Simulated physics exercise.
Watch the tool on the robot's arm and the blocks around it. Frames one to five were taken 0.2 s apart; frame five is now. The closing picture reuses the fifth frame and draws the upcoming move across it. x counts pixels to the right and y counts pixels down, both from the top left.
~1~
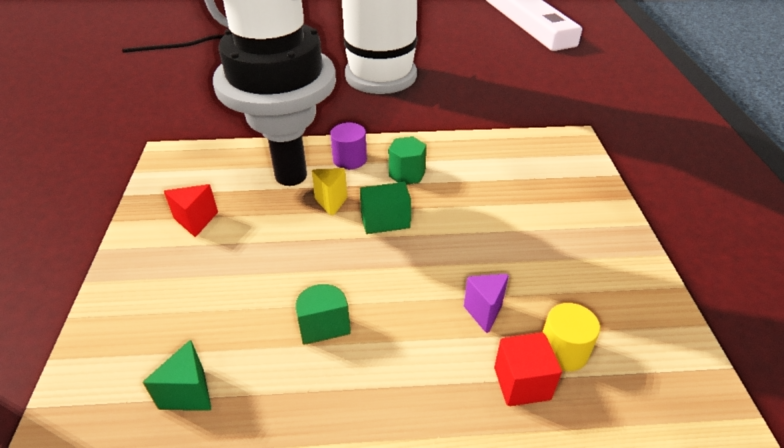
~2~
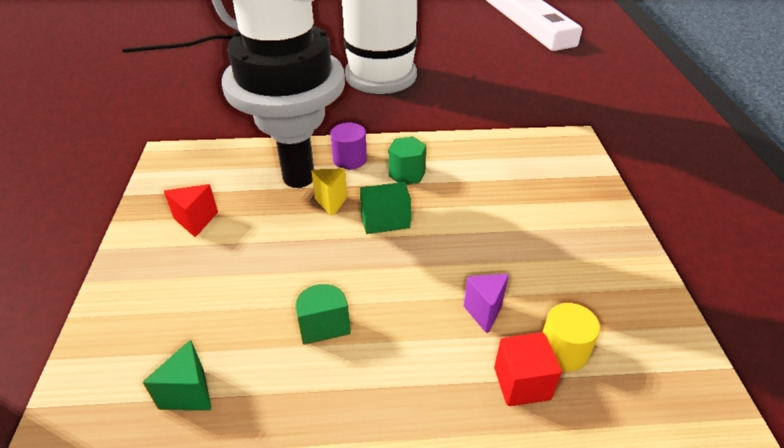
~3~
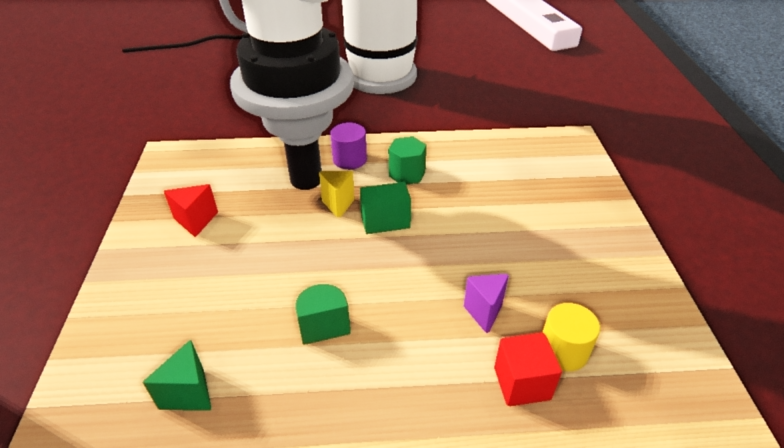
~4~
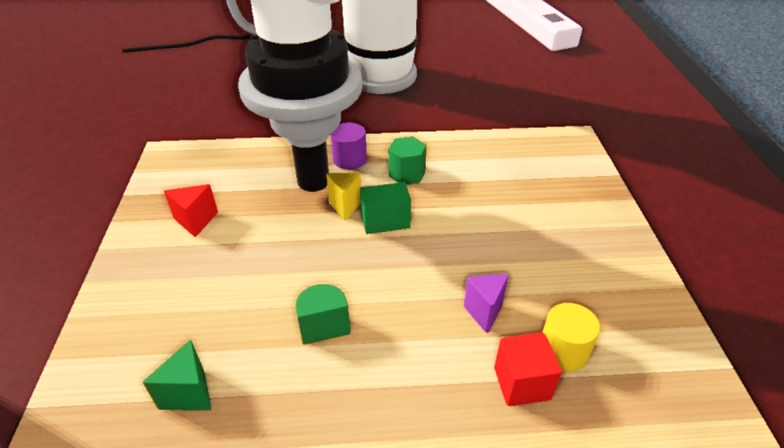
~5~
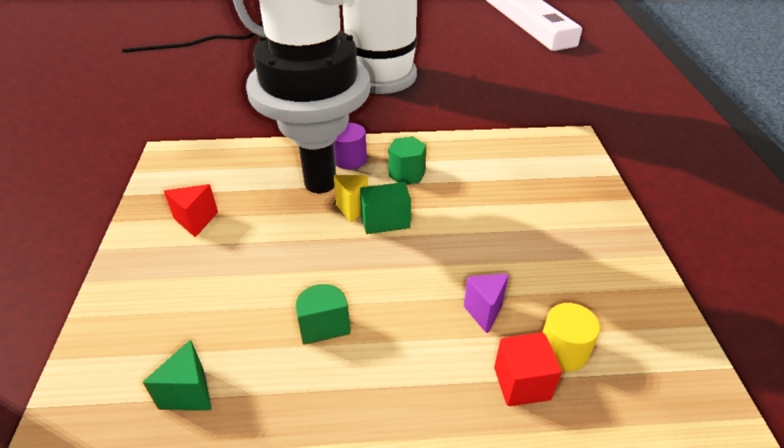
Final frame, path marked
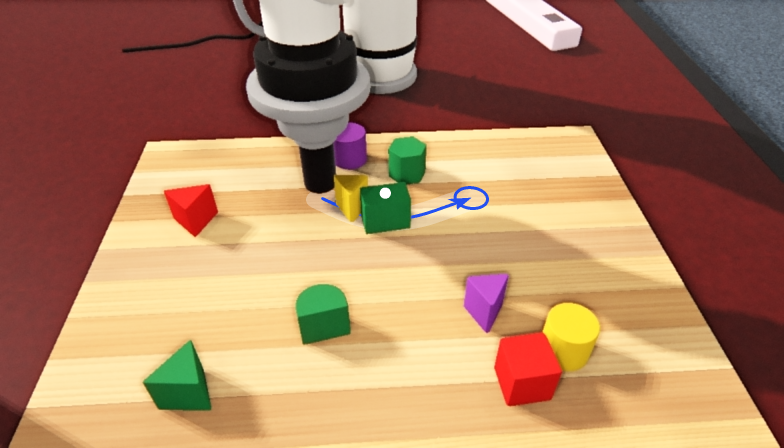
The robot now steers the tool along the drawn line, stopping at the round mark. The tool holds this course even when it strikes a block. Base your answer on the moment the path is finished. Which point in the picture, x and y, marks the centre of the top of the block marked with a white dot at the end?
Answer: (428, 217).
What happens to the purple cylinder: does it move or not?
At the end, its place is the same.
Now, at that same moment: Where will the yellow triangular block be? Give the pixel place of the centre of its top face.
At roughly (392, 212).
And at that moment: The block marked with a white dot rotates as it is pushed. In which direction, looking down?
Top view: Counterclockwise.
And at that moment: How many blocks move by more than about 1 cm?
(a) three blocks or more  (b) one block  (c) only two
I choose c.
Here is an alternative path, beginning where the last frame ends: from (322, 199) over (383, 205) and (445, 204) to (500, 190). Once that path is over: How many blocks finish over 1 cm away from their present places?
2.
Path on the board, from (322, 199) by way of (369, 217) and (424, 214) to (471, 198); the dot is on the green oblong block.
The first path, step by step. One third of the way, tool (368, 203); yellow triangular block (383, 204), turned 85° clockwise; green oblong block (413, 213), turned 70° anticlockwise.
Two thirds of the way, tool (426, 200); yellow triangular block (392, 212), turned 105° clockwise; green oblong block (427, 217), turned 40° anticlockwise.
At the end, tool (473, 184); purple cylinder in place; yellow triangular block (392, 212), turned 105° clockwise; green oblong block (427, 217), turned 40° anticlockwise; green six-sided block in place.
